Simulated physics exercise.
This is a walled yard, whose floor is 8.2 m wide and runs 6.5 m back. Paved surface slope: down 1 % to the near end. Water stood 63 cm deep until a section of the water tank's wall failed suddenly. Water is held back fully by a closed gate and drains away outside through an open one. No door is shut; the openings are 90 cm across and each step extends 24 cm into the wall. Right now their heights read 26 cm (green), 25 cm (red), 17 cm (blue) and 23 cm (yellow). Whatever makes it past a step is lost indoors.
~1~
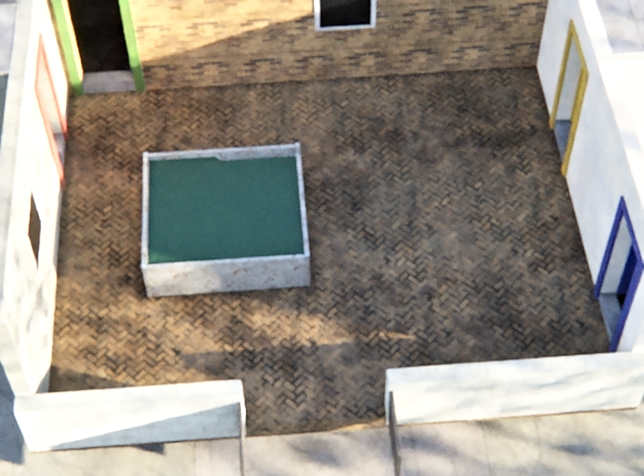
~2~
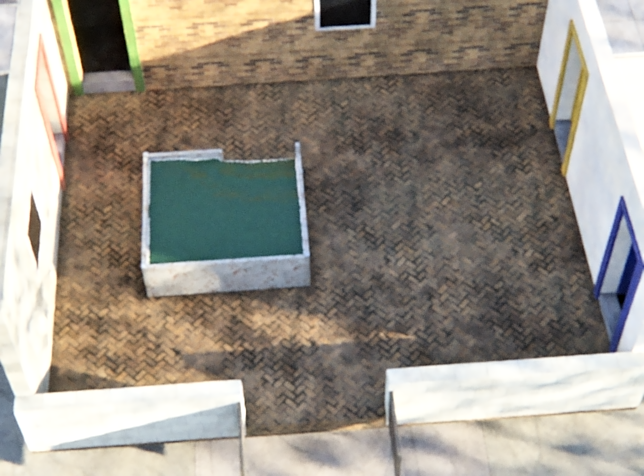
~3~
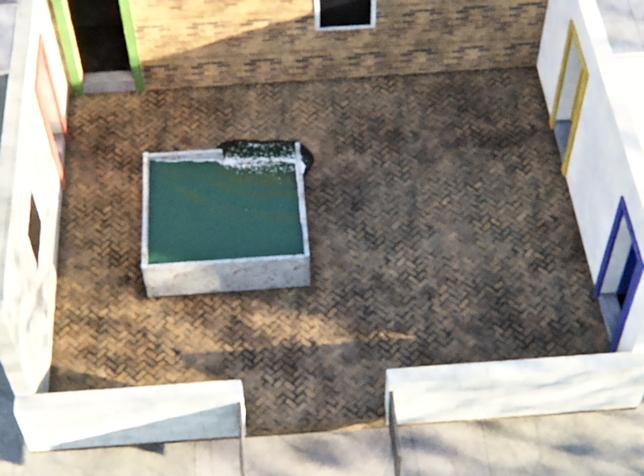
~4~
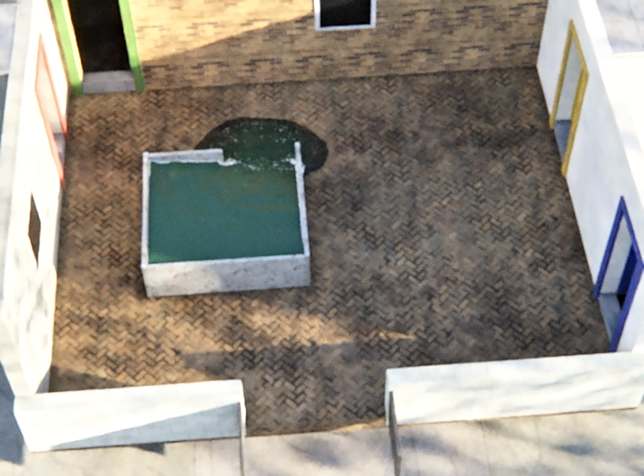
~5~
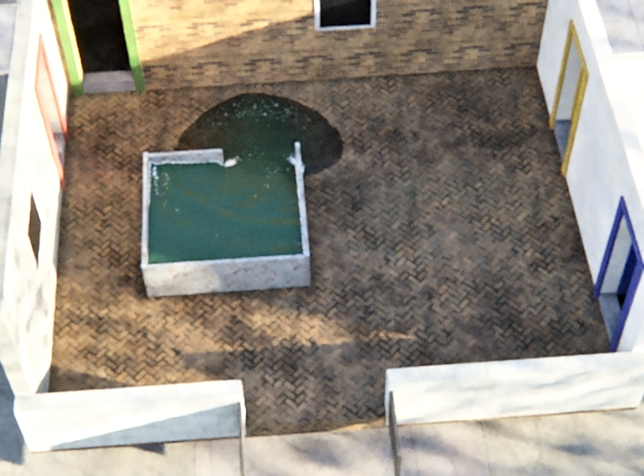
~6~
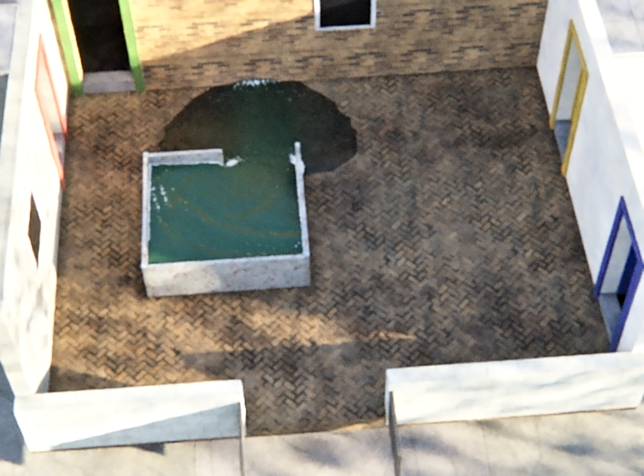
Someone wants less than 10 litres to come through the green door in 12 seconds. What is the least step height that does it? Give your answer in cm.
It needs to be around 13 cm high.
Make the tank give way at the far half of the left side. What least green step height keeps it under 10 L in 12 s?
Then it needs around 30 cm.
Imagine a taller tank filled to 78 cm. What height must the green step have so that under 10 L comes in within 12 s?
The step needs to be some 17 cm.
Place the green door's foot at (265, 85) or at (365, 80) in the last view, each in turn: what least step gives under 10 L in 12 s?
About 32 cm for the first and 16 cm for the second.
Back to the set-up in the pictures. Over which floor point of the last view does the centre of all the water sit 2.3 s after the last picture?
Centre of the water: Approx. (261, 171) px.
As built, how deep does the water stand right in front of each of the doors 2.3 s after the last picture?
Lab note, depth in cm: Green 8; red 14; blue 0; yellow 2.
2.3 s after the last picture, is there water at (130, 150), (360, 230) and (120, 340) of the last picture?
One by one: Drenched, clear, clear.
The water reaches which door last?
Blue, last of all.
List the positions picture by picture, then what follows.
The water tank at (224, 207) is whole and still, 63 cm deep; the green door at (101, 50) is dry, in the first frame.
The gap is on the far side, the front 0.3 m out at a hidden place; the back of the water tank holds 63 cm, in the second frame.
The gap is on the far side, the front 0.8 m out at (231, 144); the back of the water tank holds 63 cm, in the third frame.
Water pours out on the far side and has run 1.3 m, to (238, 122); about 8 cm deep outside, 63 cm at the back, in the fourth frame.
The gap is on the far side, the front 1.9 m out at (247, 96); the back of the water tank holds 63 cm, in the fifth frame.
The gap is on the far side, the front 2.2 m out at (222, 85); the back of the water tank holds 62 cm; 1.4 m in a straight line remain to the green door at (101, 50), in the sixth frame.
Then, 0.7 s after the last picture water covers 15 % of the floor, deepest (35 cm) near (267, 83); it has not reached the green door.
Then, 2.3 s after the last picture water covers 30 % of the floor, deepest (29 cm) near (70, 95); 8 cm at the green door, 0 litres in over its 26 cm step.
Then, 11.3 s after the last picture water covers 95 % of the floor, deepest (12 cm) near (300, 386); 6 cm at the green door, 0 litres in over its 26 cm step.
At the green door as built, the water peaked near 13 cm, 4.7 s after the last picture.
Run again over the same 12 s with other heights there, 15 litres in over 11.5 cm, 4 litres over 15.5 cm. The limit of 10 litres is kept from about 13 cm up.
